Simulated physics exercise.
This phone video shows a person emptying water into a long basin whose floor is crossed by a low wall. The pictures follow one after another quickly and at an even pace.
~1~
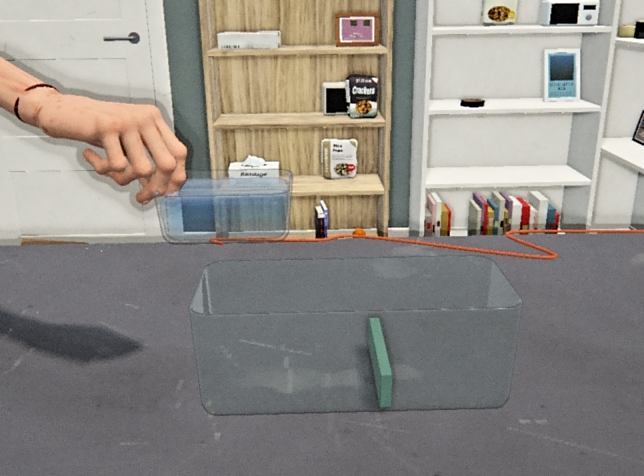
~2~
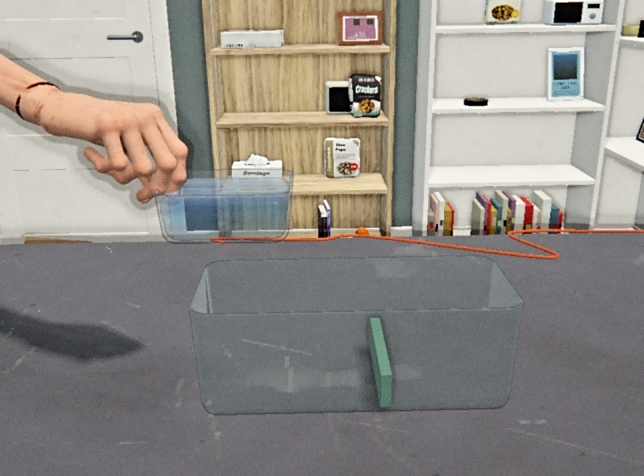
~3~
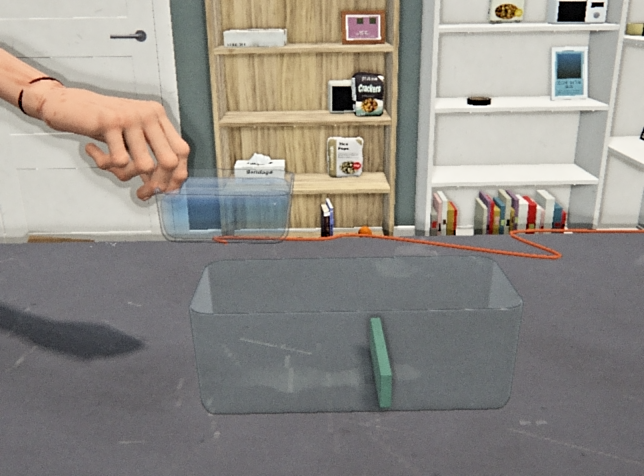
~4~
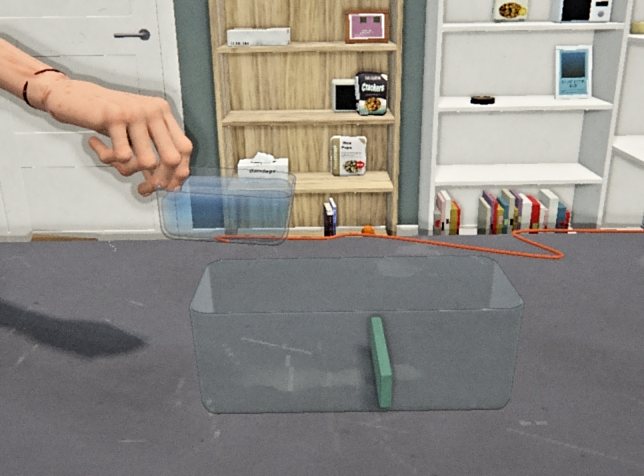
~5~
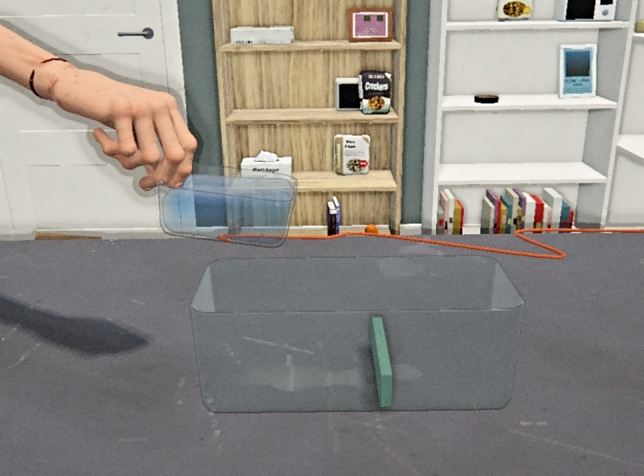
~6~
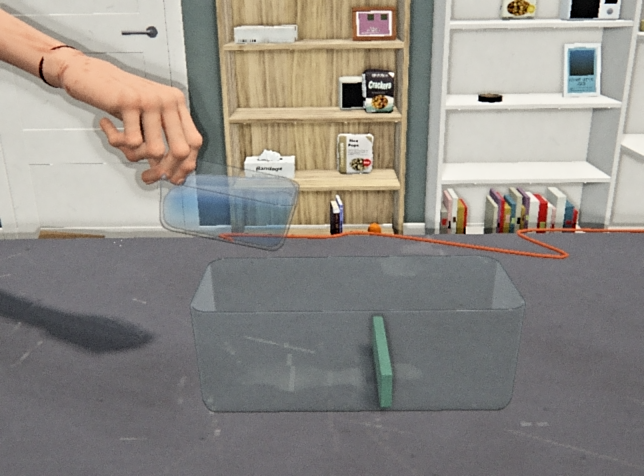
On a dark tabletop before bookshelves, a hand slowly tilting a clear container of water rightward above a long basin with a green divider.
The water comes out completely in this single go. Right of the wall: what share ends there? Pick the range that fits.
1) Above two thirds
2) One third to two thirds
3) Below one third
Option 3: Below one third.
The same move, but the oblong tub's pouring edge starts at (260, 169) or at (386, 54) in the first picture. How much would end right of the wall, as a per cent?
Estimate, in order: 5 and 80 per cent.
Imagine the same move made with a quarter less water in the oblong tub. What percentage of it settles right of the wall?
Near 5 parts in a hundred.
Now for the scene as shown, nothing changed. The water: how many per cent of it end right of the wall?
Near 5 in a hundred.
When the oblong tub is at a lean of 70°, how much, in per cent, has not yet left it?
About 25 %.
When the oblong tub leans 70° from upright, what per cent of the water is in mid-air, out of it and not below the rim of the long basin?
Airborne share: Approx. 30 %.
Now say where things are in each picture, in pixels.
In the first frame, it leans 0°; its right rim is at (291, 183); the water meets the walls at (167, 190) and (289, 187); the long basin's rim runs from (198, 288) to (507, 281); the wall's top is at (380, 345).
In the second frame, it leans 1°; its right rim is at (292, 183); the water meets the walls at (167, 189) and (290, 187).
In the third frame, it leans 2°; its right rim is at (292, 185); the water meets the walls at (168, 188) and (290, 188).
In the fourth frame, it leans 5°; its right rim is at (294, 187); the water meets the walls at (169, 187) and (292, 189).
In the fifth frame, it leans 8°; its right rim is at (295, 191); the water meets the walls at (171, 186) and (293, 189).
In the sixth frame, it leans 13°; its right rim is at (297, 196); the water meets the walls at (172, 185) and (296, 189).
A moment on, the oblong tub is tipped part way and 24 per cent is still to pour, 44 is left of the wall and 0 right of it.
Next, the oblong tub is tipped right over and 3 per cent is still to pour, 92 is left of the wall and 3 right of it.
Then the oblong tub is tipped right over and 0 per cent is still to pour, 96 is left of the wall and 3 right of it.
Later the oblong tub is tipped right over and 0 per cent is still to pour, 96 is left of the wall and 3 right of it.
At rest 96 per cent lies left of the wall, 3 right of it and 1 outside.
